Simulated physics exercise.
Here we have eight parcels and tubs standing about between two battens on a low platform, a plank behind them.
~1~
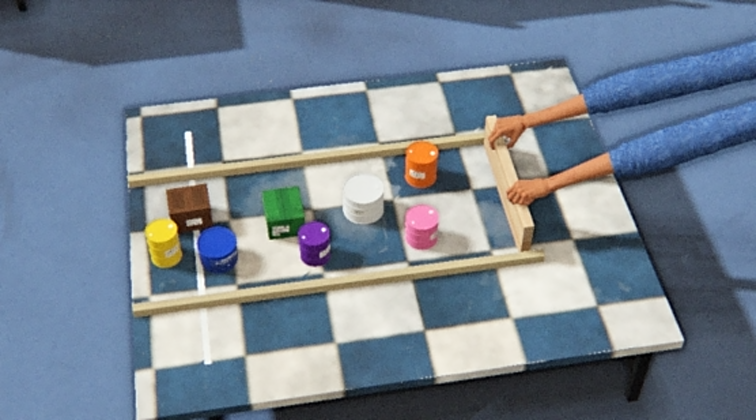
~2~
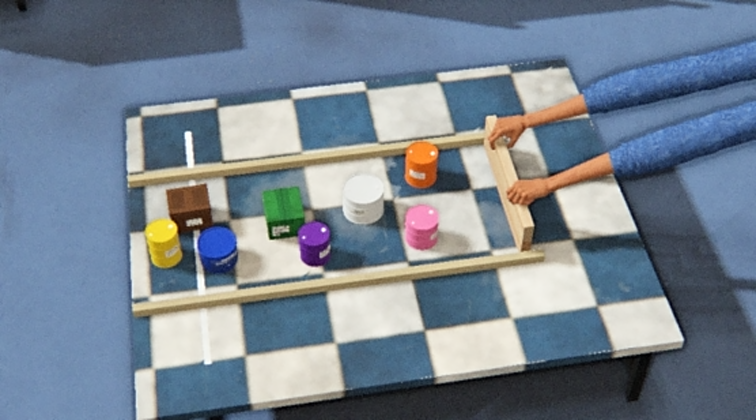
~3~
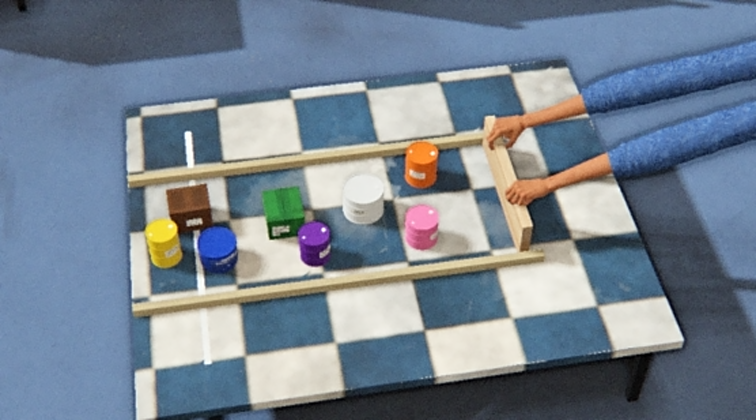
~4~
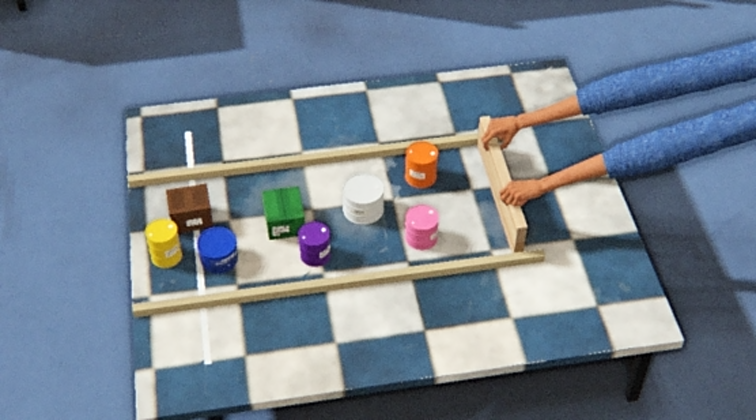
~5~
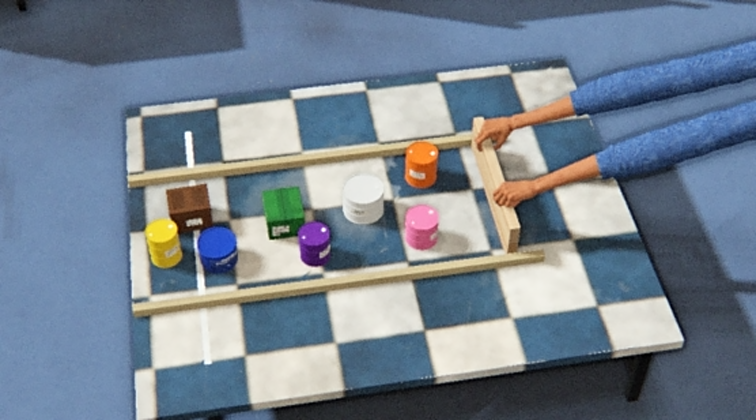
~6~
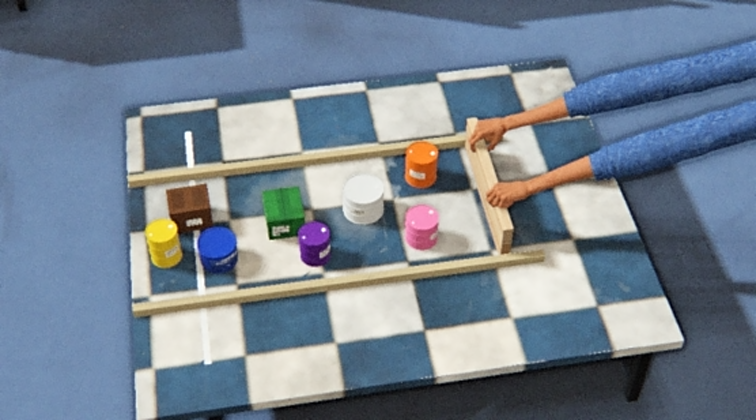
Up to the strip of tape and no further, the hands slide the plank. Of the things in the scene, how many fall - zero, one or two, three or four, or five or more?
Count: One or two.
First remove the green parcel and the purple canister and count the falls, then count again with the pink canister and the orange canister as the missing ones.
1, then 1.
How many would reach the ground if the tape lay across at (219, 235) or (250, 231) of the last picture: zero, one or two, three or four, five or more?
Taking the two places as listed: 1 or 2, then no fall at all.
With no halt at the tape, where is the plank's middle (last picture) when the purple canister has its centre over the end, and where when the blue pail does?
The purple canister puts it at (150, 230), the blue pail at (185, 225).
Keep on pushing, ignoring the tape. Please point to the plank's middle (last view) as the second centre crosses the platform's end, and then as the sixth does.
In pixels, around (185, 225) followed by around (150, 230).
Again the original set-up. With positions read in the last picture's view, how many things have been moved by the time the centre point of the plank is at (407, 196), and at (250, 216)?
The first number is 2, the next one 8.
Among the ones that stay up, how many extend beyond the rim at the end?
The overhang total is 3.
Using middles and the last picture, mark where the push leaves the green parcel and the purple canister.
The first ends close to (144, 246), the second close to (176, 281).
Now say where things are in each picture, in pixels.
The first frame shows yellow canister (164, 243); brown tote (190, 209); blue pail (218, 250); plank (507, 184); tape (197, 238).
The second frame shows brown tote (190, 210); white canister (363, 199).
The third frame shows blue pail (218, 251); green parcel (284, 213).
The fourth frame shows yellow canister (164, 243); orange canister (422, 165).
The fifth frame shows brown tote (190, 210); plank (495, 185).
The sixth frame shows yellow canister (164, 243); brown tote (190, 210); blue pail (218, 251); plank (488, 186); tape (197, 238).
A little later, none off yet; yellow canister at rest near (164, 243); brown tote at rest near (190, 210); blue pail at rest near (218, 251).
When it is over, the number that fall off is one or two; down, yellow canister.
